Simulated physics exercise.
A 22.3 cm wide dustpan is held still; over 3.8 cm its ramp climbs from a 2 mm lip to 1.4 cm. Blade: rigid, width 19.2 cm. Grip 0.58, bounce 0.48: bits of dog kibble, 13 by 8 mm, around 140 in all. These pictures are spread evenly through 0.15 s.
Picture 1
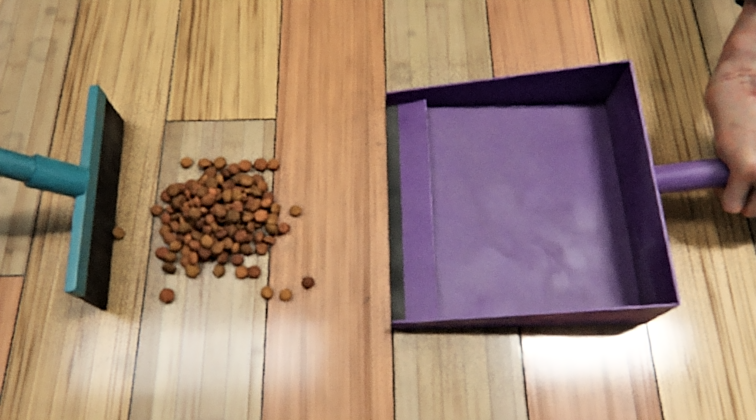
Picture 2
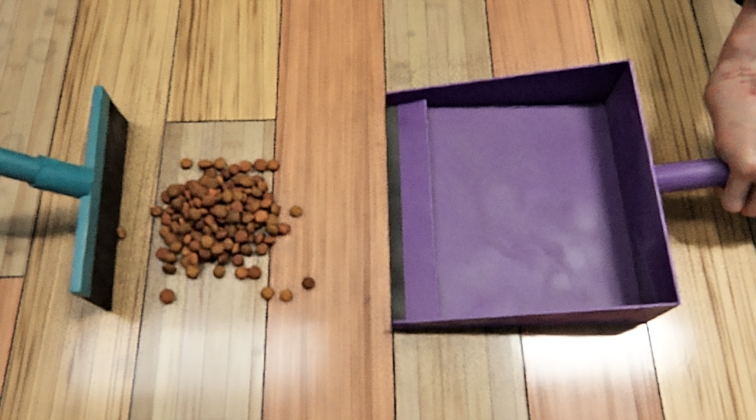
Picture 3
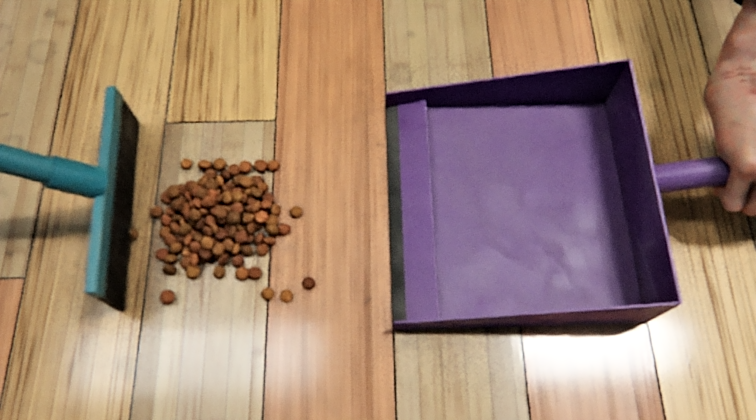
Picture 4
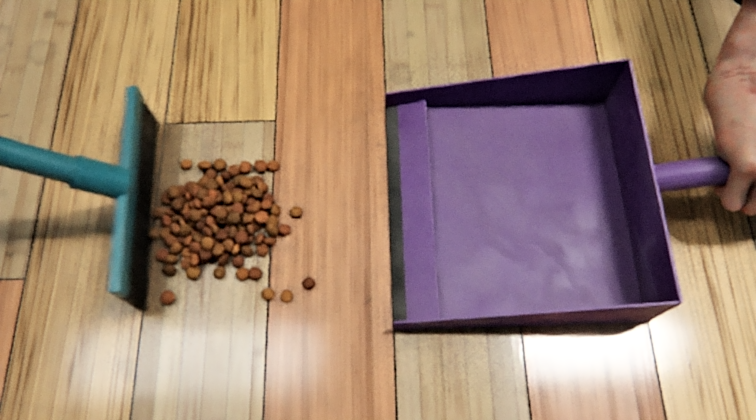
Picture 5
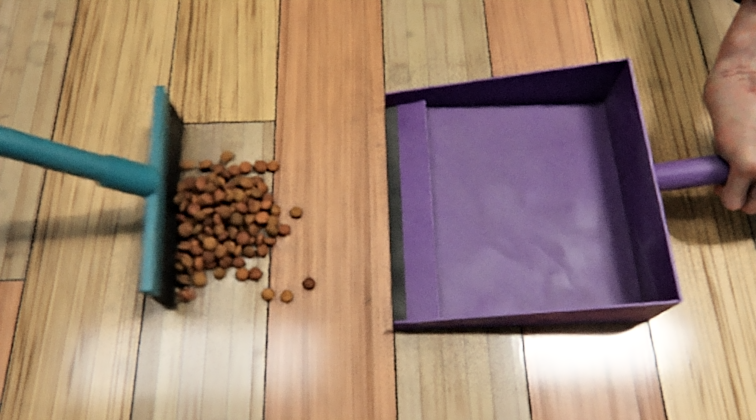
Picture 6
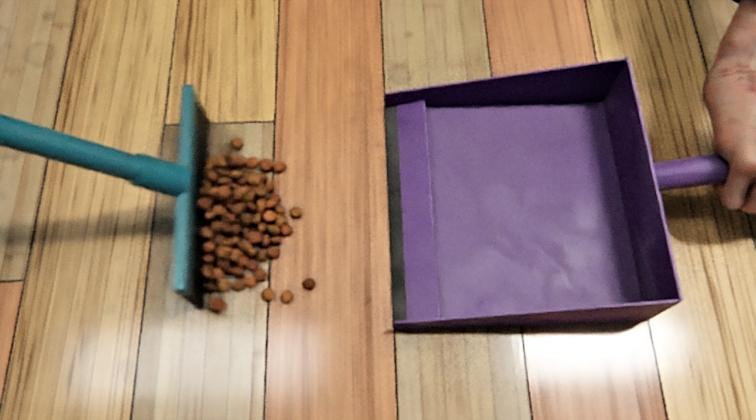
The clip shows a teal-handled blade moving right across a wood floor until it meets a pile of brown kibble and pushes it a short way, while a hand grips the handle of a still, empty purple dustpan at right.
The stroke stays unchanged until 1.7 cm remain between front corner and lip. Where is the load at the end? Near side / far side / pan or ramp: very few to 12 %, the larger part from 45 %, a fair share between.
Near side: Very few; far side: Very few; pan: The larger part.
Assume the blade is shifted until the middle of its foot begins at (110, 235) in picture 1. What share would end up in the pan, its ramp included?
Estimate: Near 55 %.
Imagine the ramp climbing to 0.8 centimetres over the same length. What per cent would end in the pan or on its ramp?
60 %.
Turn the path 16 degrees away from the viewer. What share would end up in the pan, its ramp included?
Then about 45 per cent.
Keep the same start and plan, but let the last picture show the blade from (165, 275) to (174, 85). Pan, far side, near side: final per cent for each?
Per cent by place - pan 50, far side 5, near side 0.
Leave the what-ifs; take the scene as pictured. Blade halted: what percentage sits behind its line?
I'd put it near 5 in a hundred.
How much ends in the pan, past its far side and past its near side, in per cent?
Tally in %: Near side 5; far side 5; pan 60.
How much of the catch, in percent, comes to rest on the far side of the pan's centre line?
Close to 50 %.
Then, 0.10 s after the last picture, middle of the blade 9 cm from the lip; 0 % over the lip, far side 0 %, near side 0 %.
Then, 0.17 s after the last picture, middle of the blade 3 cm from the lip; 10 % over the lip, far side 0 %, near side 5 %.
Then, 0.38 s after the last picture, middle of the blade 2 cm from the lip; 60 % over the lip, far side 5 %, near side 5 %.
In the end, near side 5 %, far side 5 %, pan 60 %, in front of the lip or behind the blade 35 %.
